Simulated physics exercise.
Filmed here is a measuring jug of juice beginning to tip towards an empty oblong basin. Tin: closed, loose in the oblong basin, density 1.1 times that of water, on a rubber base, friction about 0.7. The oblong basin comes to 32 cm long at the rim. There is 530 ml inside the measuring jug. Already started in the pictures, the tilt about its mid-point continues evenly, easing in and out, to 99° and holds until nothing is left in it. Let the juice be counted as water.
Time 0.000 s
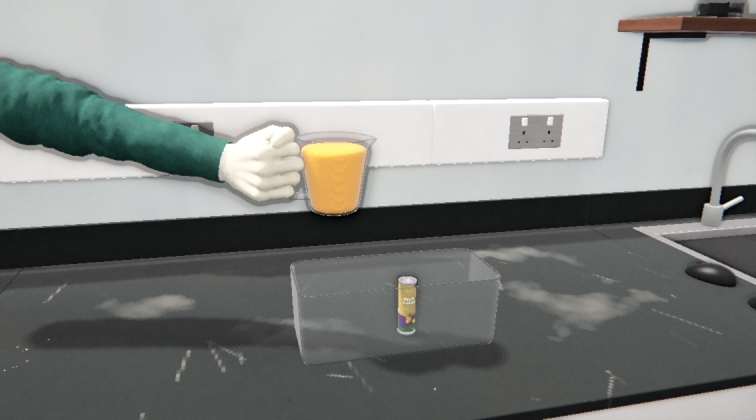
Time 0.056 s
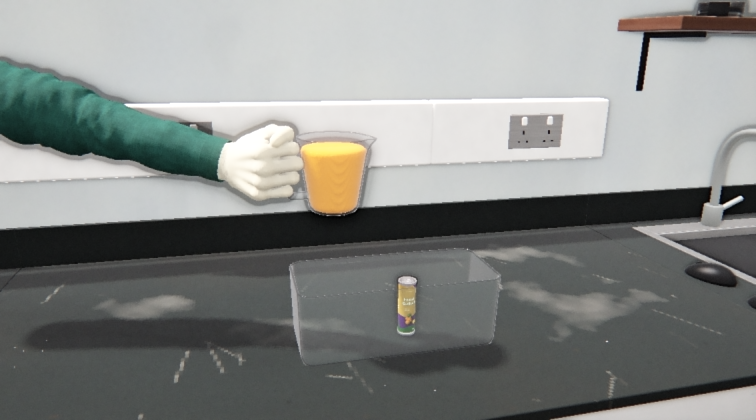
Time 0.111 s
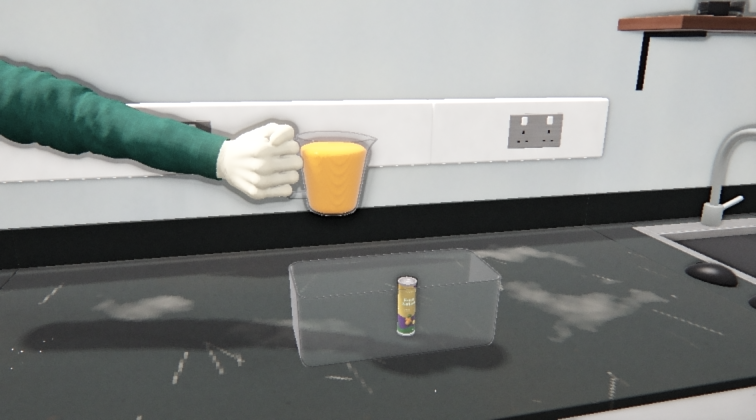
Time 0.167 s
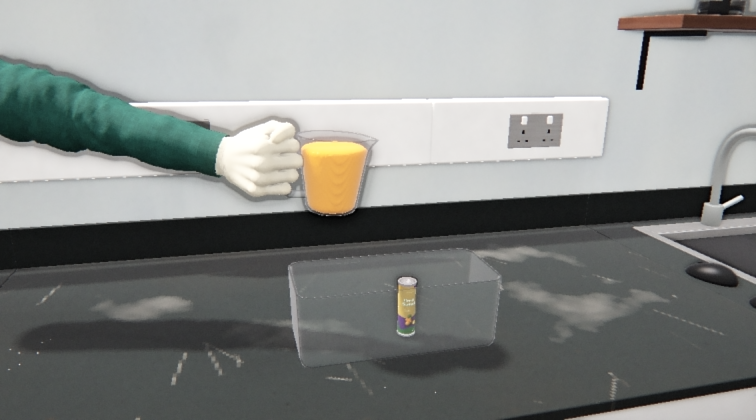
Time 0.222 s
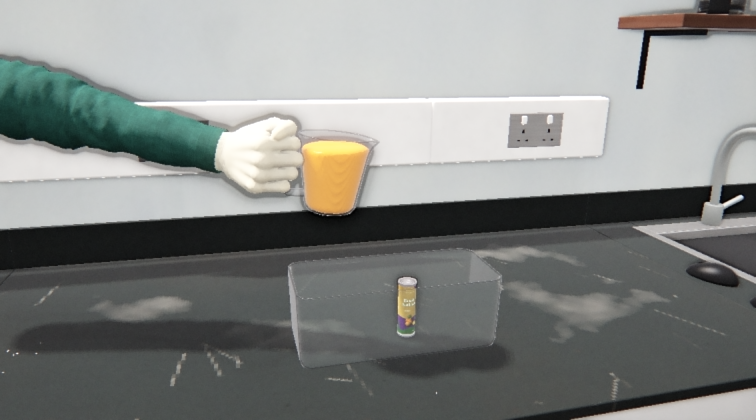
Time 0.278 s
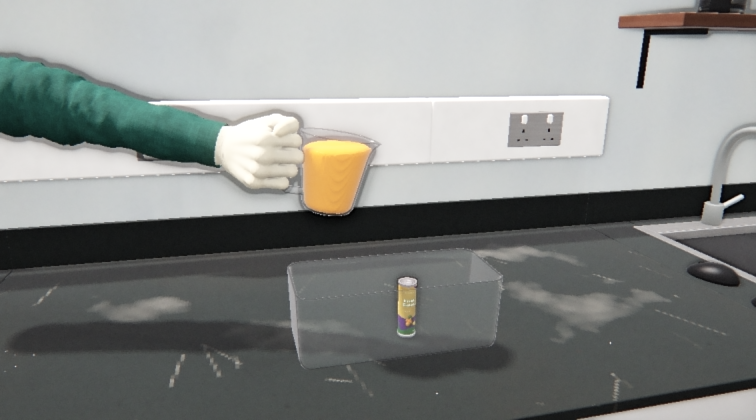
A measuring jug of orange juice, held by a white-gloved hand in a green sleeve, starts upright and then tilts slightly to the right above a clear oblong basin containing a small tin on a dark countertop.
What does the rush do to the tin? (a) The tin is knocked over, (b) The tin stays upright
The tin stays upright.
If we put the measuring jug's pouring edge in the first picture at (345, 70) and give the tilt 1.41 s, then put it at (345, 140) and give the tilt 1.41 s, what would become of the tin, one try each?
Trial 1 - tin stays standing; trial 2 - tin tips.
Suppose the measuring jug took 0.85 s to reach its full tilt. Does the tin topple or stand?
Result: Tin upright.
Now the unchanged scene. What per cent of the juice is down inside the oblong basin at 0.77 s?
About 4%.
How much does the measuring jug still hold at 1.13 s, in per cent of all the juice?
Near 26 percent, more or less.
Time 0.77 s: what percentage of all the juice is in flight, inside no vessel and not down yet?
I'd put it at about 16 percent.
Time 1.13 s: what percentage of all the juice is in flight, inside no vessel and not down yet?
Roughly 22 per cent.
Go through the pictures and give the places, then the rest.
The first frame shows tilt 0°; pouring edge (377, 137); surface from (301, 149) to (365, 147); the oblong basin's rim runs from (295, 280) to (485, 263); the tin's top is at (408, 283).
The second frame shows tilt 0°; pouring edge (377, 137); surface from (300, 149) to (366, 147).
The third frame shows tilt 2°; pouring edge (377, 138); surface from (300, 148) to (366, 147).
The fourth frame shows tilt 3°; pouring edge (378, 139); surface from (301, 147) to (366, 147).
The fifth frame shows tilt 6°; pouring edge (380, 140); surface from (302, 148) to (368, 147).
The sixth frame shows tilt 9°; pouring edge (381, 143); surface from (302, 148) to (370, 146).
Then, 0.77 s in, the tilt is 56° and 79 per cent is still to pour; the tin stands where it began.
Then, 1.13 s in, the tilt is 89° and 27 per cent is still to pour; the tin stands where it began.
Then, 1.50 s in, the tilt is 99° and 1 per cent is still to pour; the tin stands where it began.
Then, 1.91 s in, the tilt is 99° and 0 per cent is still to pour; the tin stands where it began.
Finally, the tin stands where it began.
